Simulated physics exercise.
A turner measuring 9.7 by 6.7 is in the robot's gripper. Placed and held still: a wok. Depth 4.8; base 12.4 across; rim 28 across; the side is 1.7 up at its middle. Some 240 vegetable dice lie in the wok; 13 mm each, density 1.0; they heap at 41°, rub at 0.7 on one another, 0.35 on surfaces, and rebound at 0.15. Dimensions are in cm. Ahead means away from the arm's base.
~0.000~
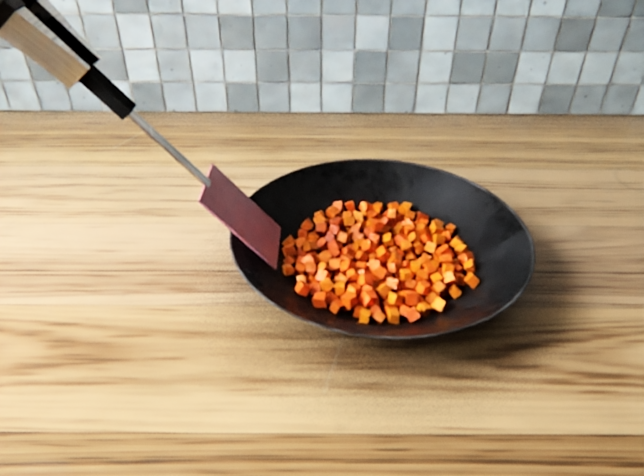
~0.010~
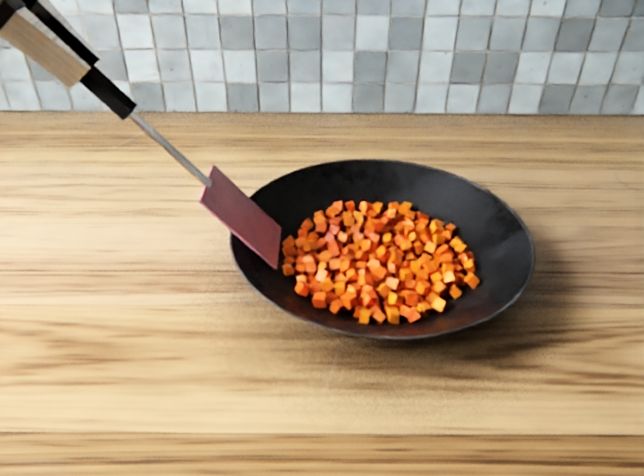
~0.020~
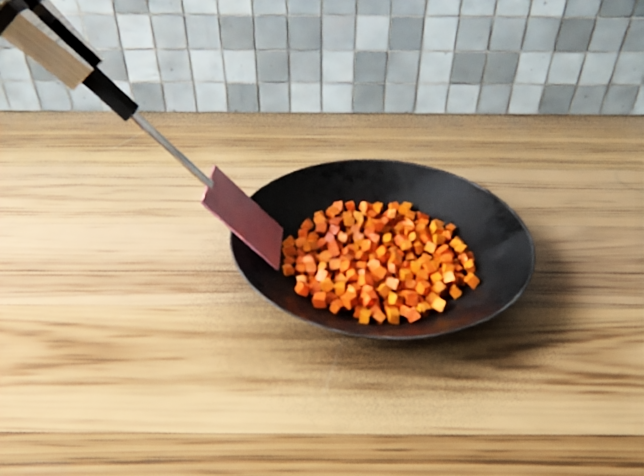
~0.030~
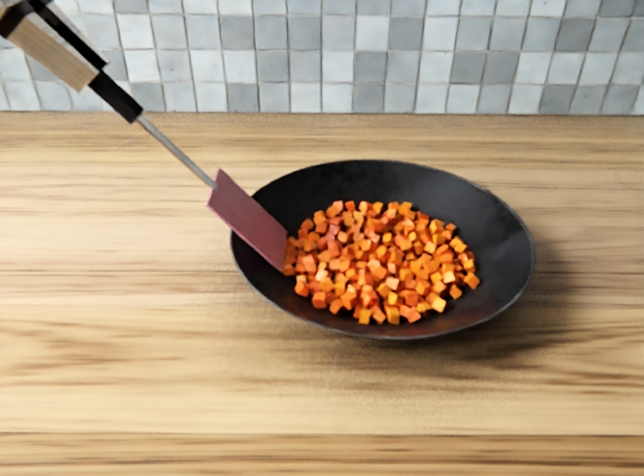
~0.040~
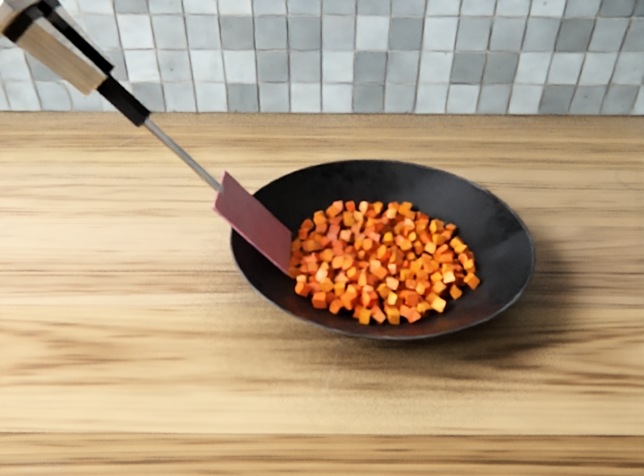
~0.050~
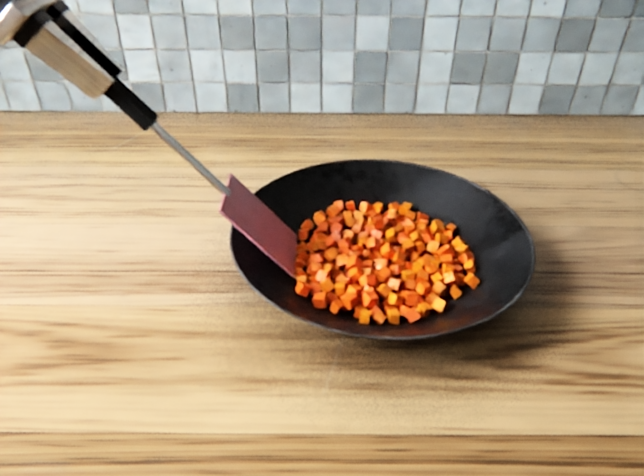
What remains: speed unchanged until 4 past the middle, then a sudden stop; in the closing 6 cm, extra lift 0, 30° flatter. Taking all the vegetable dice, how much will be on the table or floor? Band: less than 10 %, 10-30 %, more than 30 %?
Less than 10 %.
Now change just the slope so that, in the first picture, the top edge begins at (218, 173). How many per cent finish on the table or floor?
Spill: Approx. 0 per cent.
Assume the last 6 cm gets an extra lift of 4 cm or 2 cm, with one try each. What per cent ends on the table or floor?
First try about 0 %, second try about 0 %.
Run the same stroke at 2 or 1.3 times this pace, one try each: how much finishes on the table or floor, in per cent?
Roughly 10 percent for the first try, 5 percent for the second.
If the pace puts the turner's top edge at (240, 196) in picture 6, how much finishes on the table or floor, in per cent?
10 %.
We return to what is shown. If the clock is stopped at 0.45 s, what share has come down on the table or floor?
0 per cent.
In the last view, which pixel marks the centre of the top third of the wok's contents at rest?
Close to pixel (473, 243).
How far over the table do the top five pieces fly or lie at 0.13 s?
Around 4 cm above the table.
After 0.13 s, sloping 50°, highest piece 5 above the table; 239 in the wok.
After 0.21 s, sloping 37°, highest piece 6 above the table; 237 in the wok, 2 on the blade or in flight.
After 0.45 s, sloping 20°, highest piece 5 above the table; 234 in the wok, 5 on the table or floor.
After 1.50 s, sloping 20°, highest piece 5 above the table; 234 in the wok, 5 on the table or floor.
In the end, 234 in the wok, 5 on the table or floor. That is 2 % on the table or floor.
